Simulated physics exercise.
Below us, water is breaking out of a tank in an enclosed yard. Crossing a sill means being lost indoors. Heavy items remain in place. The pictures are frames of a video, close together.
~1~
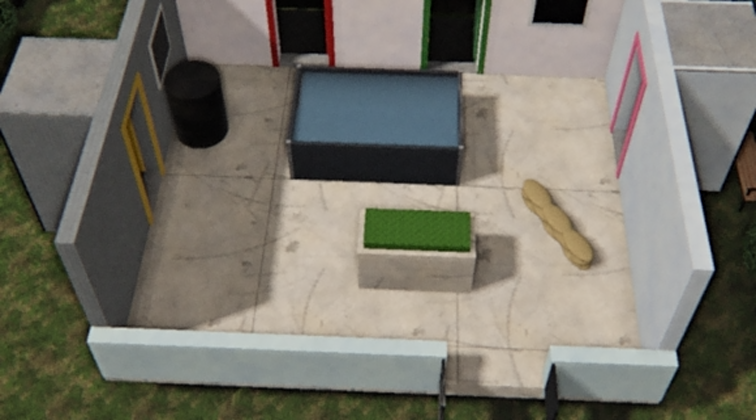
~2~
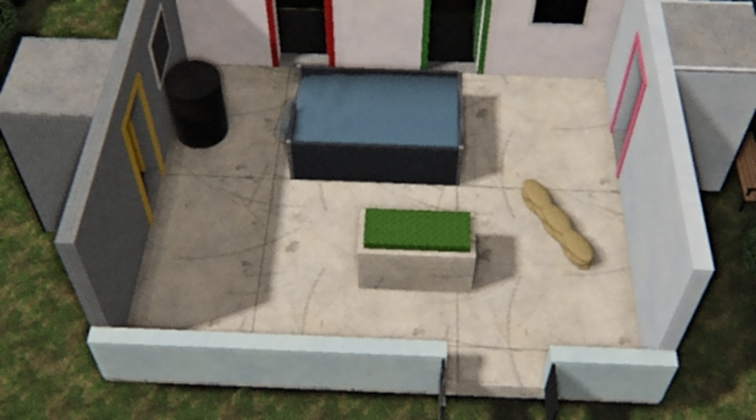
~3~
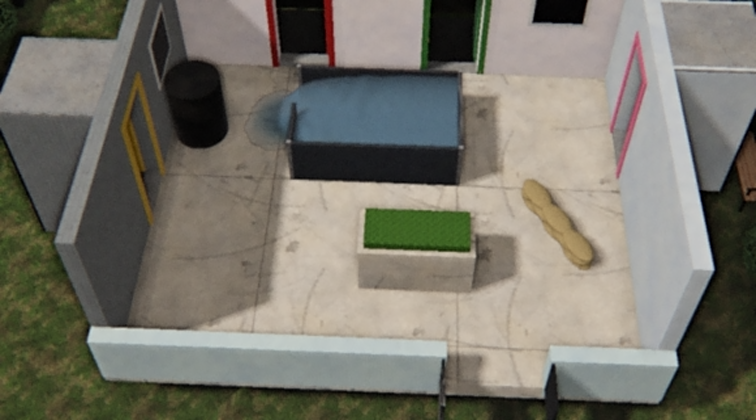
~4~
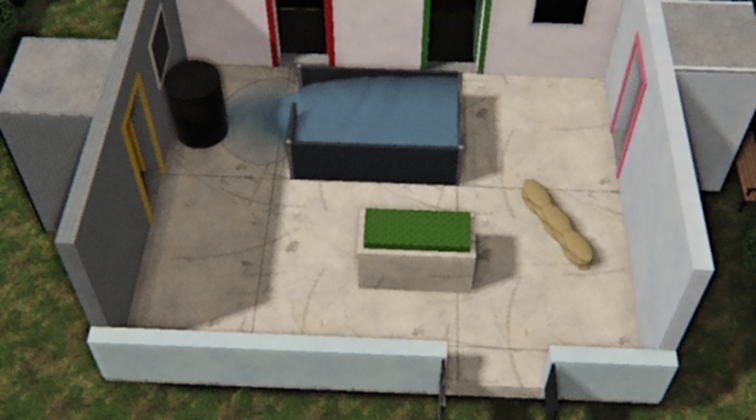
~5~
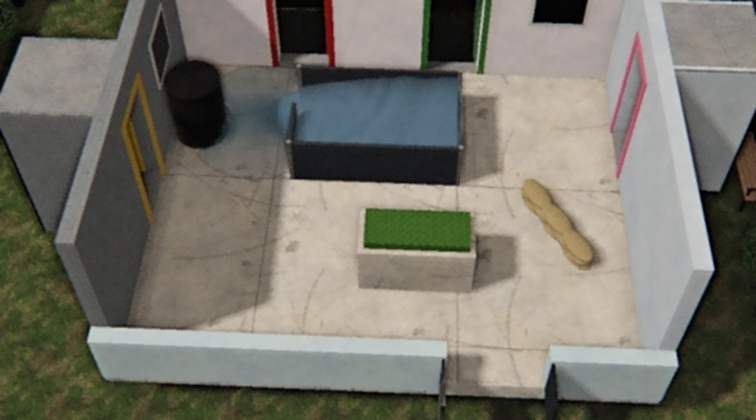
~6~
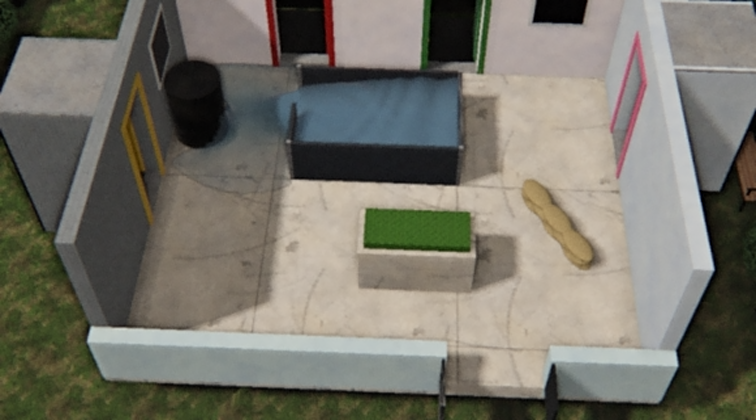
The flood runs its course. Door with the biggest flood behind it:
Red.
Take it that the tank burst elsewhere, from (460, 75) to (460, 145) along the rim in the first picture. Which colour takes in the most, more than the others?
The pink-painted one.
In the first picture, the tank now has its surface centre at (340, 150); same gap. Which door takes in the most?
Result: The door marked yellow.
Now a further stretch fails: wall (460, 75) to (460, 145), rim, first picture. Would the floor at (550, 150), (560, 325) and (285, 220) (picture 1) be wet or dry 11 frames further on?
In the order asked: Waterlogged, waterlogged, bare.
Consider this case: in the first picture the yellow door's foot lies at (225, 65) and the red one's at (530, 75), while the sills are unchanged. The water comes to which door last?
That would be the pink-painted one.
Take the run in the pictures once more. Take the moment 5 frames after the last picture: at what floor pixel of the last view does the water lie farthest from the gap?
By then the tip should be at about (147, 242).
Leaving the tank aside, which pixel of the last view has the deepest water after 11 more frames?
Around (223, 95).
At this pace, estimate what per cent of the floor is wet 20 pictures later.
Close to 40 %.
A moment on, water covers 15 % of the floor; yellow door wet at the sill, nothing in, green door not reached, red door wet at the sill, nothing in, pink door not reached.
Next, water covers 25 % of the floor; yellow door wet at the sill, nothing in, green door not reached, red door wet at the sill, nothing in, pink door not reached.
Then, water covers 40 % of the floor; yellow door wet at the sill, nothing in, green door wet at the sill, nothing in, red door some in, pink door not reached.
Later, water covers 70 % of the floor; yellow door wet at the sill, nothing in, green door some in, red door a lot in, pink door wet at the sill, nothing in.
In the end, water covers 95 % of the floor; yellow door wet at the sill, nothing in, green door some in, red door a lot in, pink door wet at the sill, nothing in; the red door has let in the most.
